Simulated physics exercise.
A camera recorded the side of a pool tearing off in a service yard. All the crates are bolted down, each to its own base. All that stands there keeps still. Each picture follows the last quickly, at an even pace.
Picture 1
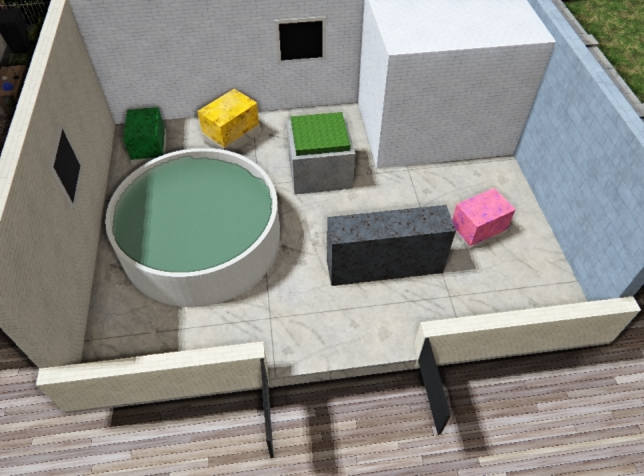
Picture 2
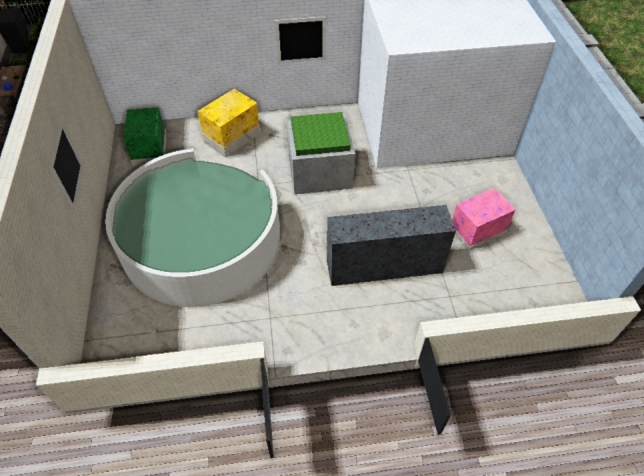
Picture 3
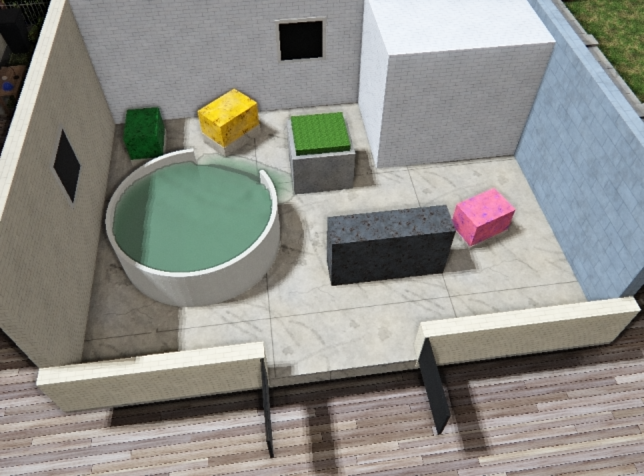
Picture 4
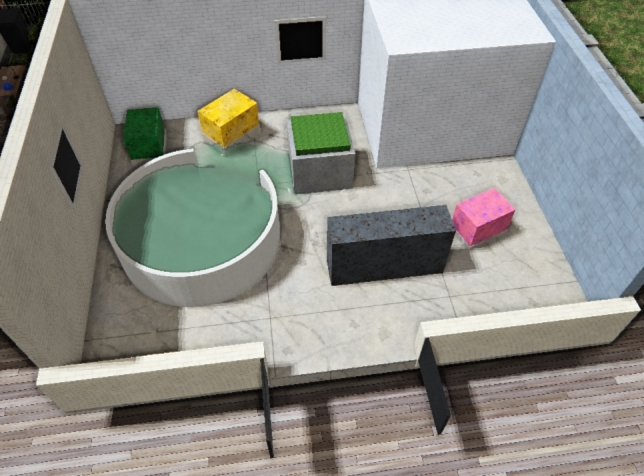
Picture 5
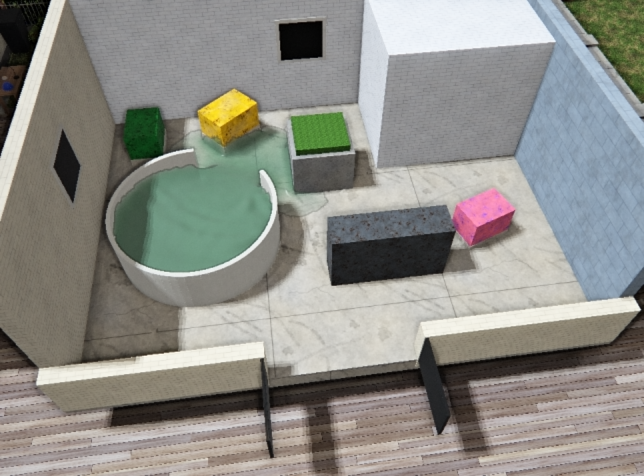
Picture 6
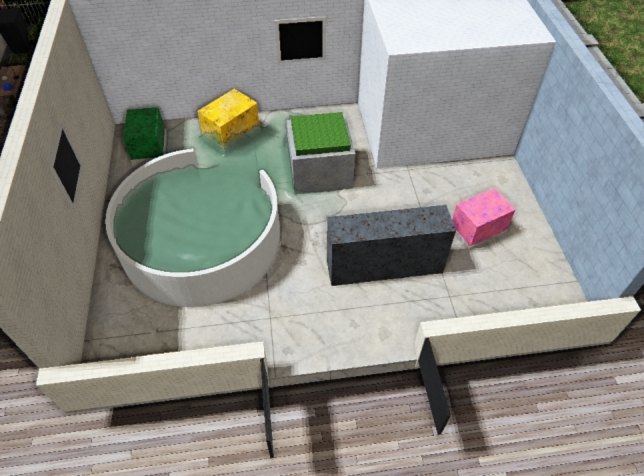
In a walled yard, the far side of a round white pool broke open, and greenish water poured out through the gap, spreading across the pale floor around the yellow block and the grass-topped grey one.
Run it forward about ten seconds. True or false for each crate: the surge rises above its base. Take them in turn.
Pink crate: True; yellow crate: True; green crate: True.
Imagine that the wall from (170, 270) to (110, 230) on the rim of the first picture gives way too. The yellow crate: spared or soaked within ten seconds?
The yellow crate stays clear.
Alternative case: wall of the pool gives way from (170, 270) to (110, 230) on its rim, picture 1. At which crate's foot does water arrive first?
My answer: The one in green.
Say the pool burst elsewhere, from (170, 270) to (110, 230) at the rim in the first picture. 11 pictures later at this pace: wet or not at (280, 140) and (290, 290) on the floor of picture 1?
Waterless, submerged.
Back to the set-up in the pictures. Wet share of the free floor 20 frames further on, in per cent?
My estimate is roughly 55 percent.
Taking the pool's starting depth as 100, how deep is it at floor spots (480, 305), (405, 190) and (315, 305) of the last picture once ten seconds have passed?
Readings in order: Around 6, 8 and 16 %.
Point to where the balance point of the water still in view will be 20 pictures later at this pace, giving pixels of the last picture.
It's close to (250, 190).
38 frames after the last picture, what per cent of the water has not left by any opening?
Around 98 in a hundred.
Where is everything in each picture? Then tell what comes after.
The first frame shows still water in the pool at (193, 209).
In the second frame, water pours out on the pool's far side and has run to a hidden place.
In the third frame, the front is at (293, 189), out from the gap on the pool's far side.
In the fourth frame, water pours out on the pool's far side and has run to (200, 145).
In the fifth frame, water pours out on the pool's far side and has run to (192, 135).
In the sixth frame, the front is at a hidden place, out from the gap on the pool's far side.
A moment on, water covers 25 % of the floor; the pink crate not reached, the yellow crate water round its plinth, the green crate water round its plinth.
Next, water covers 35 % of the floor; the pink crate not reached, the yellow crate water round its plinth, the green crate water round its plinth.
Then, water covers 55 % of the floor; the pink crate water round its plinth, the yellow crate water round its plinth, the green crate water round its plinth.
Later, water covers 85 % of the floor; the pink crate water round its plinth, the yellow crate water round its plinth, the green crate water round its plinth.
In the end, water covers 100 % of the floor; the pink crate was topped, the yellow crate was topped, the green crate was topped.
